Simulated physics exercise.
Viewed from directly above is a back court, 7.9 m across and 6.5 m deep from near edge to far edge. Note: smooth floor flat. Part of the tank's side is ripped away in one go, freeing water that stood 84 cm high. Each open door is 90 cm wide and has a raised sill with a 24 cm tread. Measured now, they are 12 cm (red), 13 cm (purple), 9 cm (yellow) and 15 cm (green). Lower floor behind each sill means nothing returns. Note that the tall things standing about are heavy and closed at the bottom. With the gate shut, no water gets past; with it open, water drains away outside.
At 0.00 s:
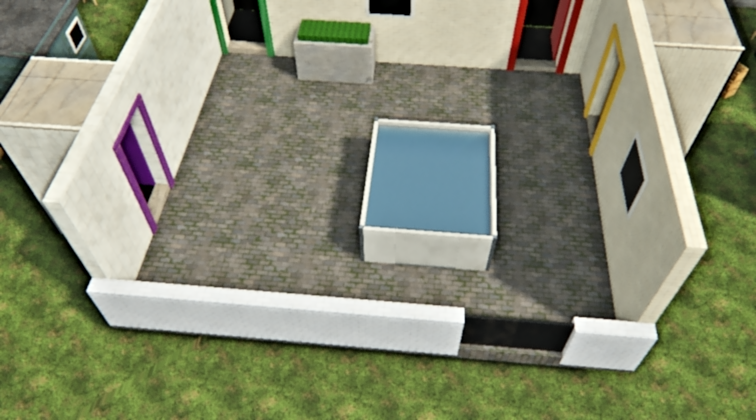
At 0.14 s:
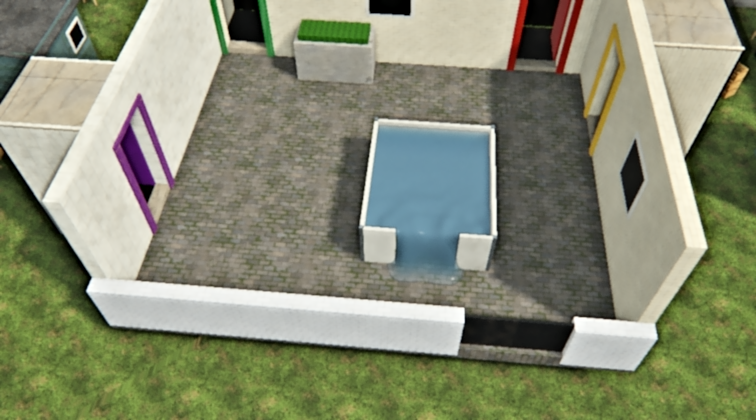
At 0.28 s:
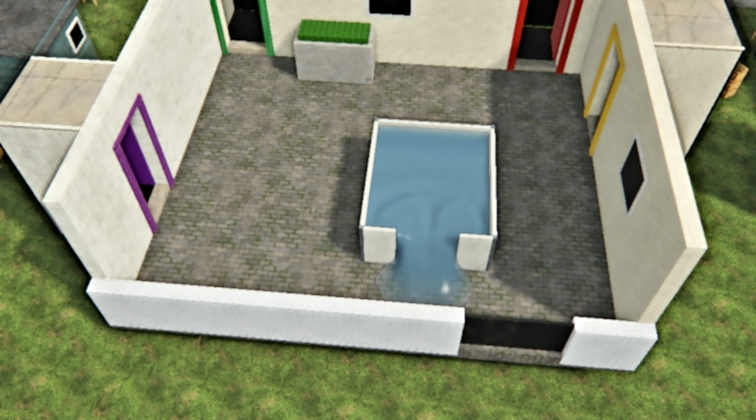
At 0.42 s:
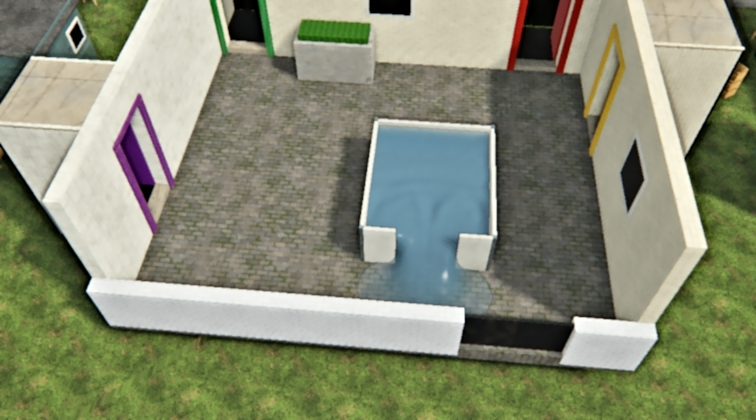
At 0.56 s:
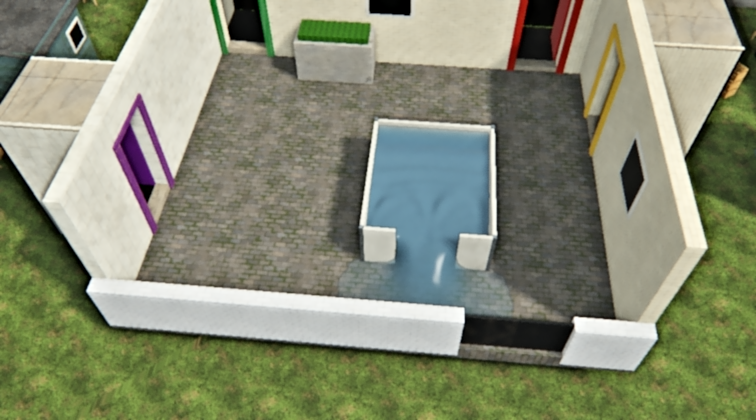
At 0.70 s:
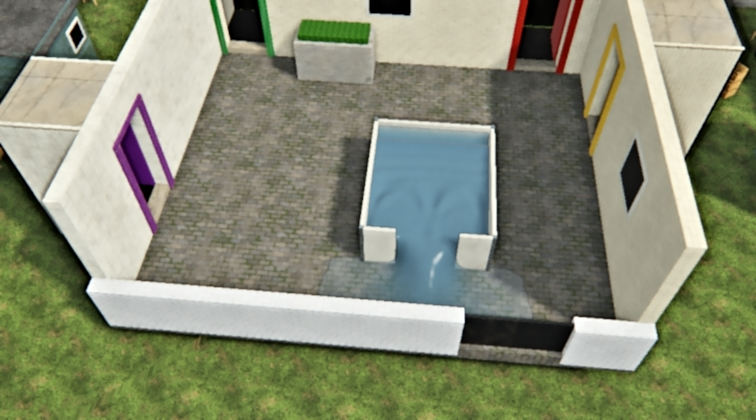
At first, a white-walled tank of still blue water stands in a paved courtyard with purple, green, red and yellow doorways. Then the middle of its near side is gone, and water pours through the gap onto the paving. The wet patch spreads outward to the left and right near the low front wall.
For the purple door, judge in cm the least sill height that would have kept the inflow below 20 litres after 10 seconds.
A sill of about 13.5 cm.
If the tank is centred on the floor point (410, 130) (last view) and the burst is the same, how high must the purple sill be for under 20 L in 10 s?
Then about 9.0 centimetres at the least.
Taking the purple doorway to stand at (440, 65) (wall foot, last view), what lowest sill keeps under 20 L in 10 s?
About 6.0 cm.
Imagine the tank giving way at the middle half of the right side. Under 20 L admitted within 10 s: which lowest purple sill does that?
In that case you'd want it roughly 7.5 cm high.
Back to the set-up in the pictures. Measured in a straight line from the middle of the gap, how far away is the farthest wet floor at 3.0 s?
Reach: Approx. 5.4 m.
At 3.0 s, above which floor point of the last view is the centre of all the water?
Look at about (412, 238) in the last view.
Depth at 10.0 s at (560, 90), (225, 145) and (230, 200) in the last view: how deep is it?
Close to 10, 5 and 6 cm, one after the other.
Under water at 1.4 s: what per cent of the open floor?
I'd say near 15 percent is wet.
After 1.4 s water covers 15 % of the floor, deepest (59 cm) near (415, 320); it has not reached the purple door.
After 3.0 s water covers 45 % of the floor, deepest (37 cm) near (599, 346); 21 cm at the purple door, 3 litres in over its 13 cm sill.
After 10.0 s water covers 100 % of the floor, deepest (16 cm) near (389, 153); 7 cm at the purple door, 24 litres in over its 13 cm sill.
At the purple door as built, the water arrived by 2.4 s and peaked near 21 cm at 3.0 s.
With a sill of 12 cm, 33 litres would have come in within the 10 s; with 16 cm, 8 litres. So under 20 litres takes about 13.5 cm.
